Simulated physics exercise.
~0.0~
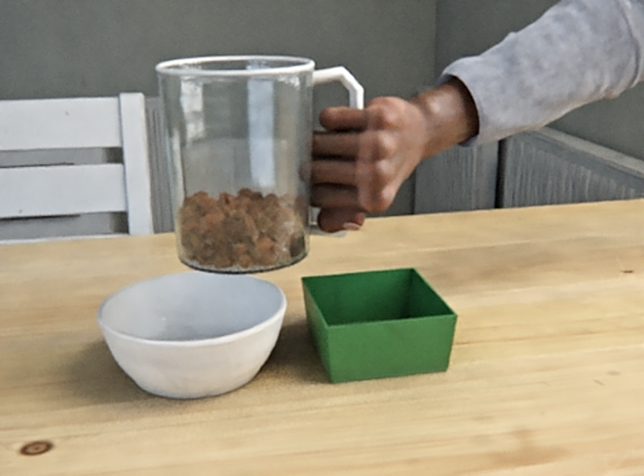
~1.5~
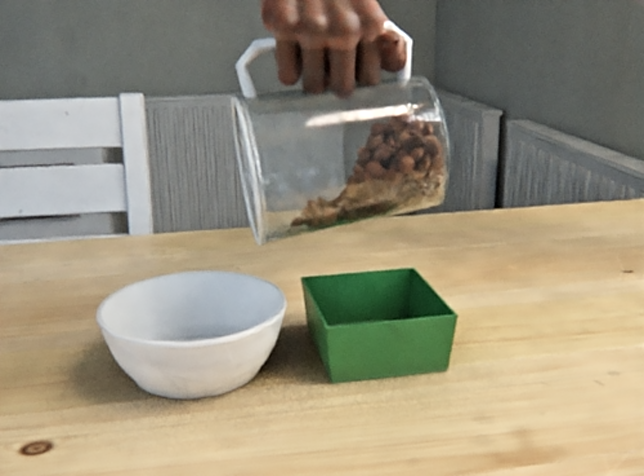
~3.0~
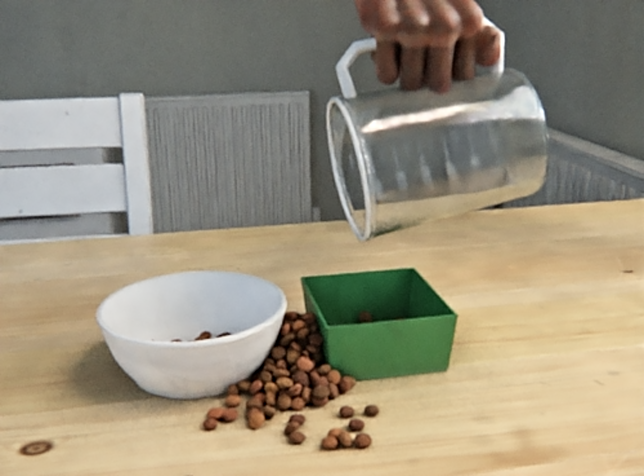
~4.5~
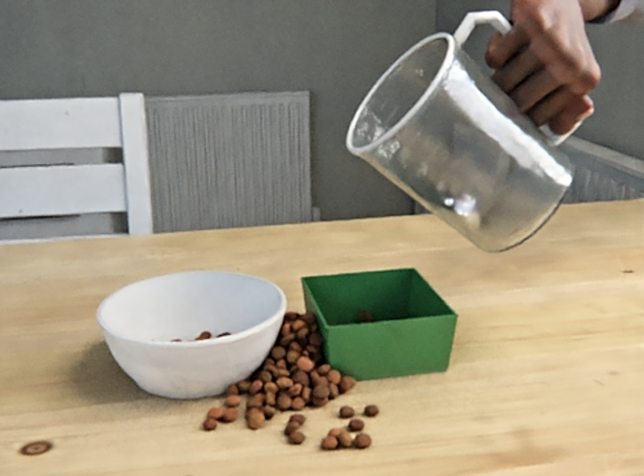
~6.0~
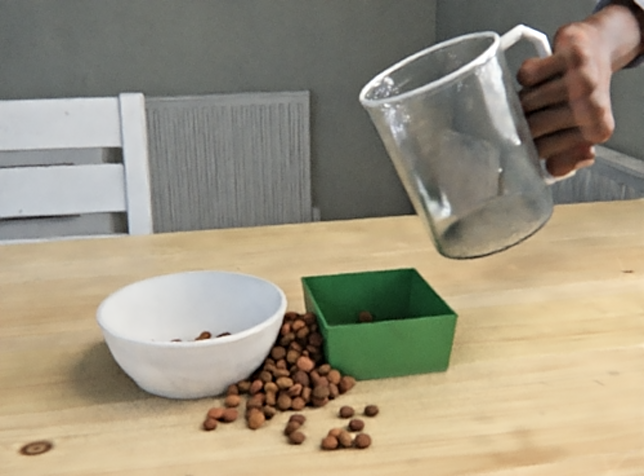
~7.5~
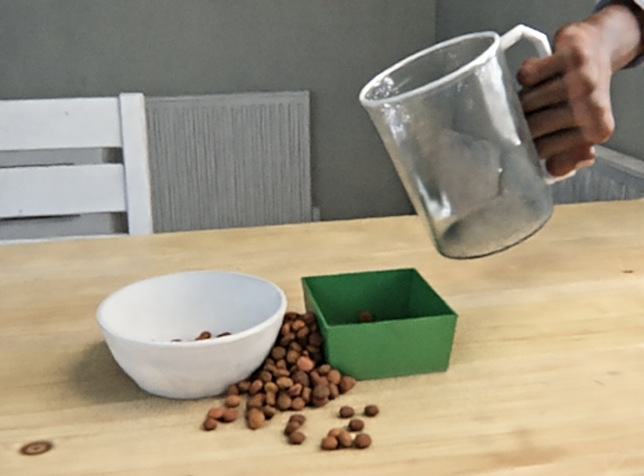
A hand tips kibble from a clear jug, spilling most between a white bowl and green tin.
